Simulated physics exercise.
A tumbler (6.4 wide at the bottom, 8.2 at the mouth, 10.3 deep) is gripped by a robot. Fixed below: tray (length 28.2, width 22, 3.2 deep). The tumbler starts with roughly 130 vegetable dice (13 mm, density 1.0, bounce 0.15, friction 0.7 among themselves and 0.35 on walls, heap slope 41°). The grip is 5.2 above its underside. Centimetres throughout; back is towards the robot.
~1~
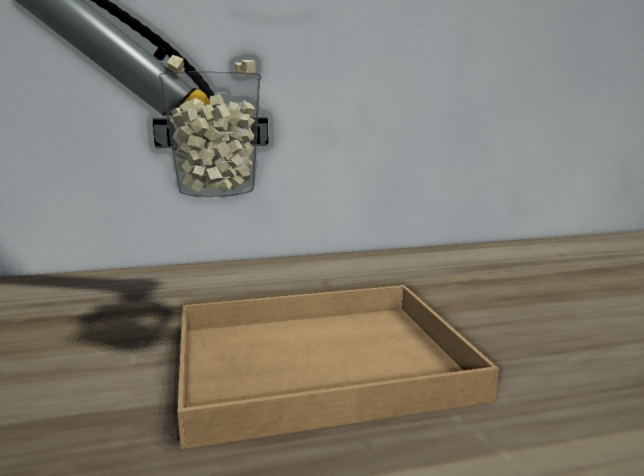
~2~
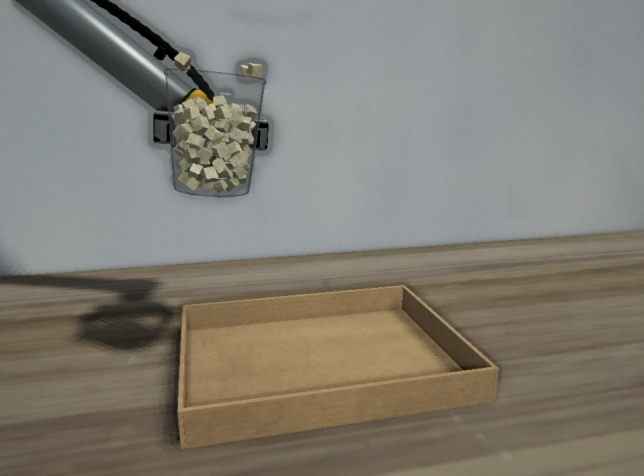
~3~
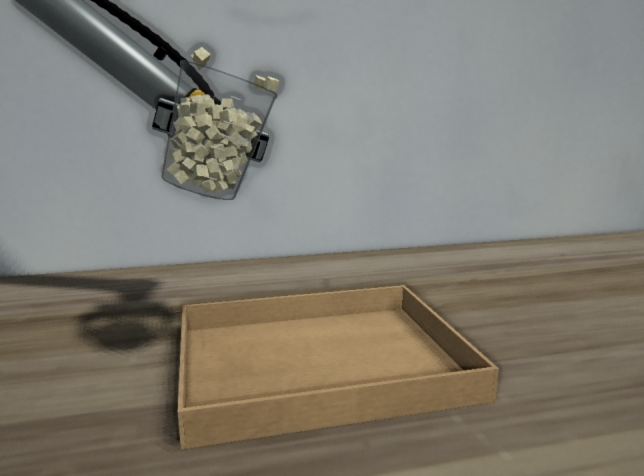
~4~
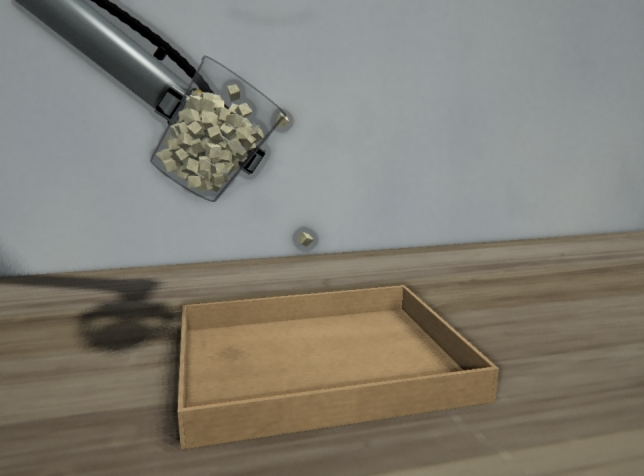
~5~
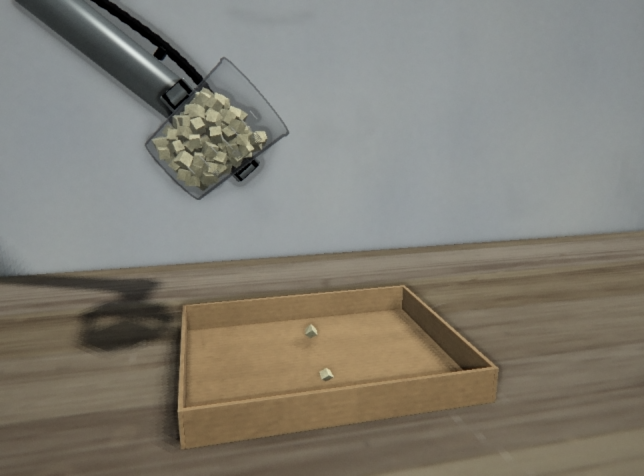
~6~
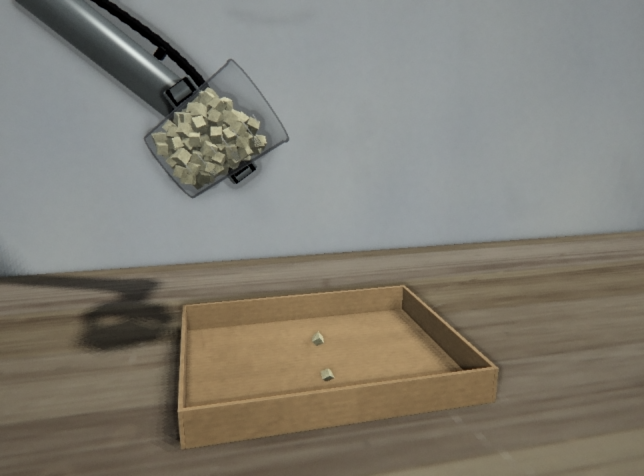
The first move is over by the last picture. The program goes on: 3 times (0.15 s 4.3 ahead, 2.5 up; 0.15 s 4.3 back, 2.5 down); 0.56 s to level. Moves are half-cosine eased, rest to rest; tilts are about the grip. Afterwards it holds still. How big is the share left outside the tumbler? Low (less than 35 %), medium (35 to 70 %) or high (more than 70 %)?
Outside the tumbler the share is low, less than 35 %.
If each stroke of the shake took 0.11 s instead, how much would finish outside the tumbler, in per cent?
Then about 55 per cent.
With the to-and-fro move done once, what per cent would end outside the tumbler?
It would be near 5 per cent.
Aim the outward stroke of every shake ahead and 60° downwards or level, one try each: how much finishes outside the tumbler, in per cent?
Some 0 and 5 per cent.
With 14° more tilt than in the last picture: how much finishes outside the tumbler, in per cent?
Some 50 per cent.
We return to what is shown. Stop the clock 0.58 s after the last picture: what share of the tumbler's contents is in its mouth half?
Some 45 per cent.
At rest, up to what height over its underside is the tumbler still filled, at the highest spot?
Some 10.0 cm.
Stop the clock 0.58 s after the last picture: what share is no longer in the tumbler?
About 15 per cent by then.
Then, 0.58 s on, tilted 55° forward, highest piece 26 above the table; 109 in the tumbler, 8 in the tray, 13 in flight or on a rim.
Then, 1.17 s on, tilted 29° forward, highest piece 28 above the table; 103 in the tumbler, 27 in the tray.
Then, 1.66 s on, level, highest piece 29 above the table; 103 in the tumbler, 27 in the tray.
Then, 2.71 s on, level, highest piece 29 above the table; 103 in the tumbler, 27 in the tray.
In the end, 103 in the tumbler, 27 in the tray. That is 21 % outside the tumbler.
